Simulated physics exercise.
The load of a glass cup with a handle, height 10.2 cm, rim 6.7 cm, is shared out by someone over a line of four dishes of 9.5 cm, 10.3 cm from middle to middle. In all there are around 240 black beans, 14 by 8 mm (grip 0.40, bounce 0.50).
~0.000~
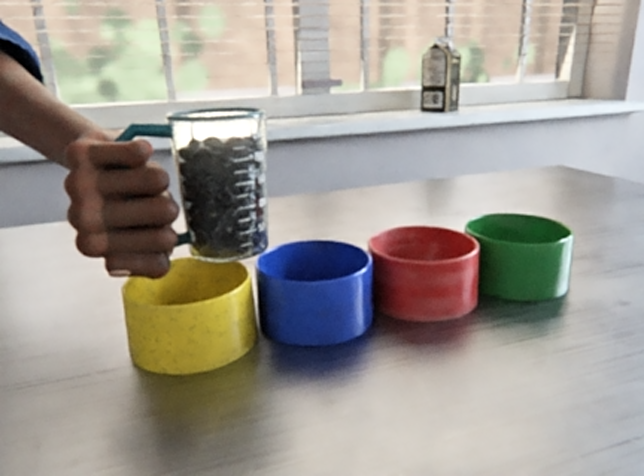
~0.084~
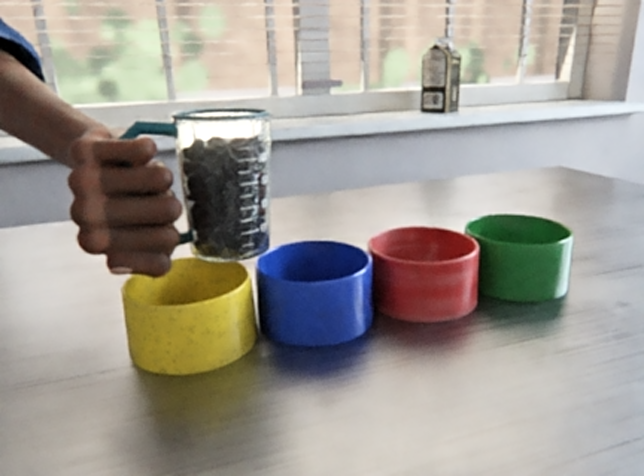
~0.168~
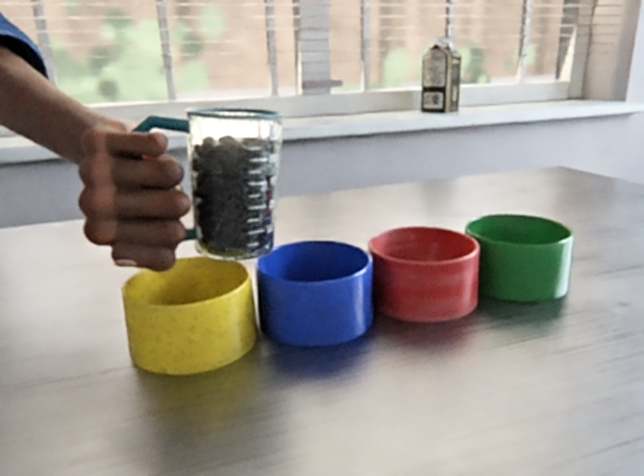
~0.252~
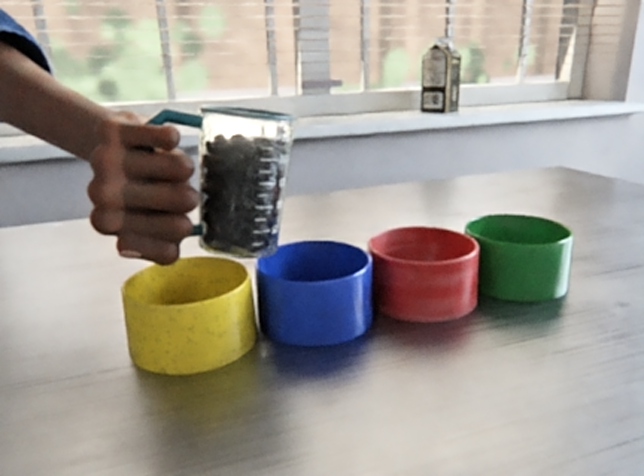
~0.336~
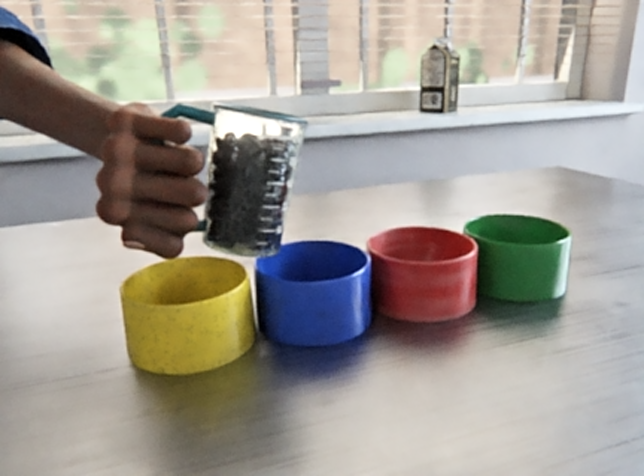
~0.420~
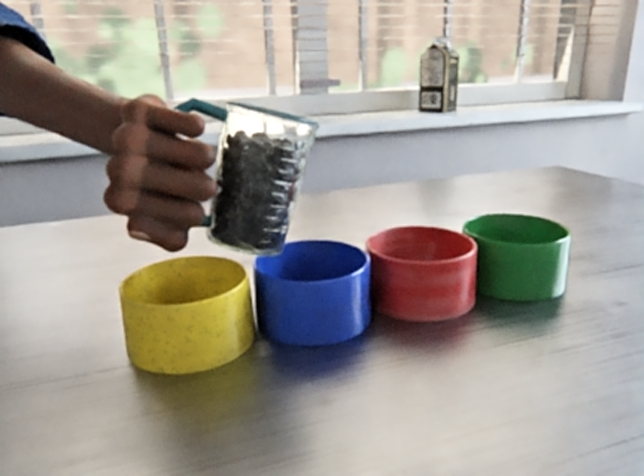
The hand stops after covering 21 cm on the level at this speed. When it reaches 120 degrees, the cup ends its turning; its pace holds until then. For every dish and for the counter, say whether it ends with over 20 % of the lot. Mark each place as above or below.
Marks: Red below, blue below, green above, yellow below, counter below.
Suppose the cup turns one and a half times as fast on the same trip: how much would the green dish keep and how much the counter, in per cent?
Shares - green: 10, counter: 10.
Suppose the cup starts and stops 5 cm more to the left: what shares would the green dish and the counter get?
I'd expect green at 10 and the counter at 20.
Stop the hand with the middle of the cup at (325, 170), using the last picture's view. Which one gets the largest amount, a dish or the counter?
Most of it ends up at red.
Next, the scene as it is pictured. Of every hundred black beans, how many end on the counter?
0 per cent.
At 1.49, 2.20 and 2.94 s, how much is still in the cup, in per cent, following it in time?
Around 100 per cent at the first moment, 90 at the second and 0 at the third.
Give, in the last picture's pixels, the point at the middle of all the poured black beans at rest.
Close to pixel (514, 256).
After 1.49 s, tilt 65 degrees; cup holds 100 %.
After 2.20 s, tilt 97 degrees; cup holds 90 %, green 5 %.
Then, at 2.94 s, tilt 120 degrees; cup holds 0 %, green 95 %.
In the end, at 3.4 s, red 0 %, blue 0 %, green 100 %, yellow 0 %, counter 0 %.
